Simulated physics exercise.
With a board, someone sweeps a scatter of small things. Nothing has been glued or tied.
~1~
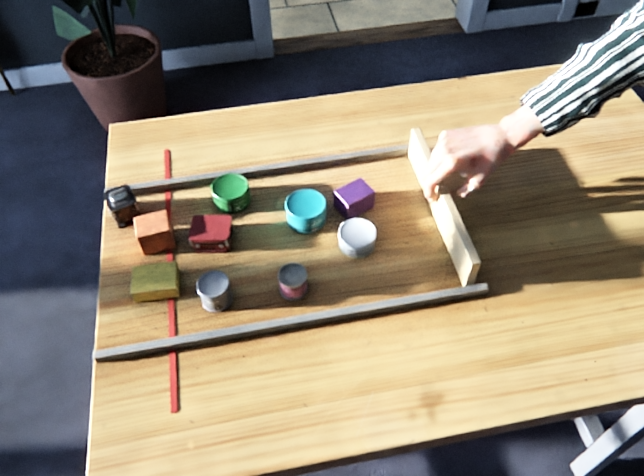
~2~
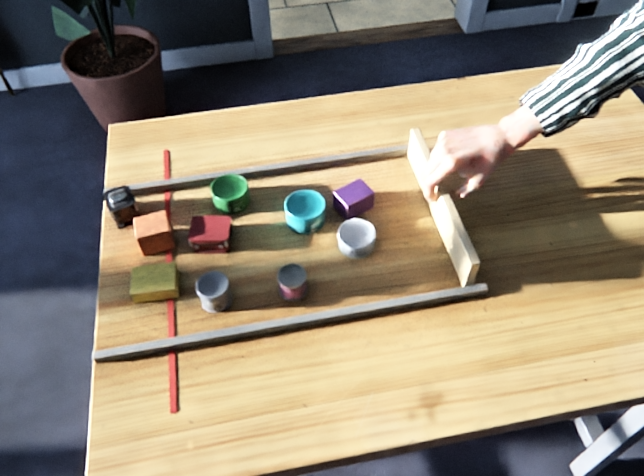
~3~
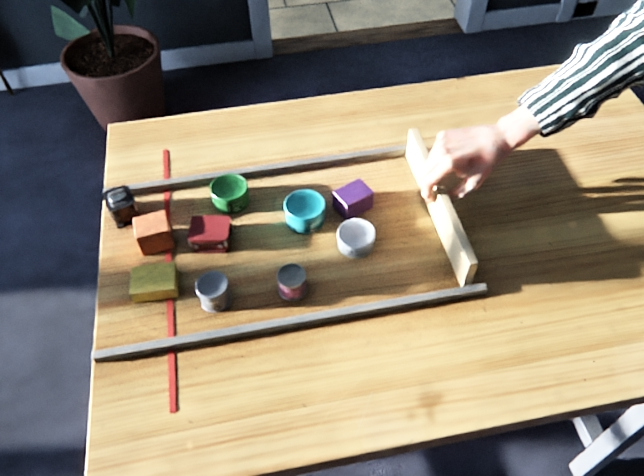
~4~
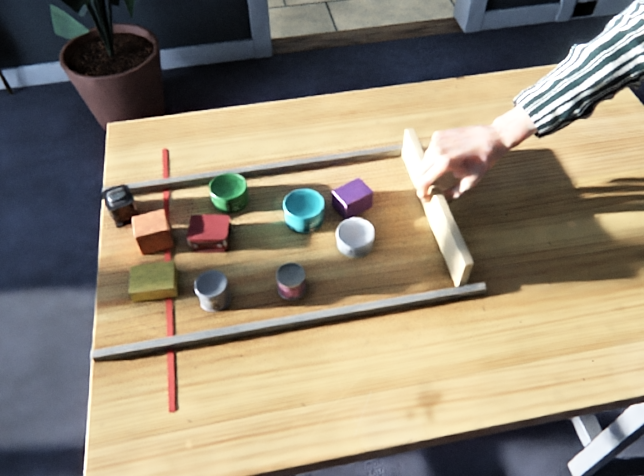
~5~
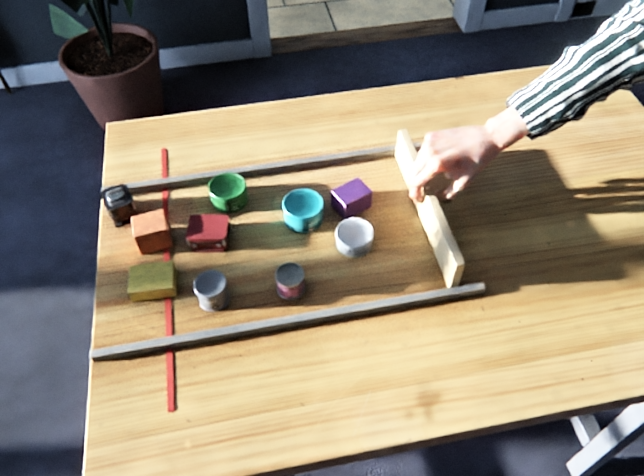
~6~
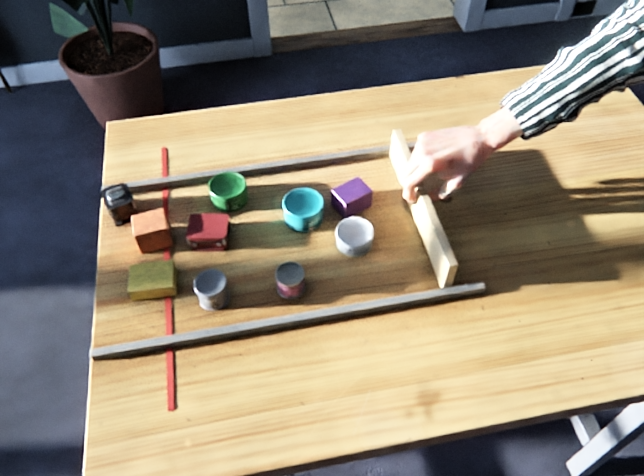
A pale wooden table beside a potted plant on a dark floor is seen from above at an angle, the view all but still. Between two grey rails sit a black object, orange and yellow blocks near a red strip at left, a red toy-like piece, green, turquoise, white and grey round containers, and a purple block. From the right, a striped-sleeved hand slides an upright board slightly leftward, while the objects stay put.
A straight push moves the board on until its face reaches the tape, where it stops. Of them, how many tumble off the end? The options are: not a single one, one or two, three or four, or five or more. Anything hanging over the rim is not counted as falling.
My answer: One or two.
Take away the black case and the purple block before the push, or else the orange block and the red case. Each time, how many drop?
Try one: 1; try two: 0.
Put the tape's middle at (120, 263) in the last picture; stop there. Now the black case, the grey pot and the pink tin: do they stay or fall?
In short: Black case gone, grey pot gone, pink tin safe.
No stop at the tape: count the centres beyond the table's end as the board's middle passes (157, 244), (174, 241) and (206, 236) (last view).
Counts per position: 2 / 2 / 1.
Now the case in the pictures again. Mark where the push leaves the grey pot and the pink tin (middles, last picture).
The first one ends at (120, 311), the second at (151, 309).
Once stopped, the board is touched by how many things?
4 in contact.
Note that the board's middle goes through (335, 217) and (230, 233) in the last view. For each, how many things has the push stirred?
The first number is 3, the next one 8.
Early on, none off yet; black case at rest near (120, 204); yellow block at rest near (153, 280); orange block at rest near (152, 231).
A while later, none off yet; black case at rest near (120, 204); yellow block at rest near (153, 280); orange block travelled about its own width near (115, 239).
Finally, the number that fall off is one or two; lost, red case and orange block.
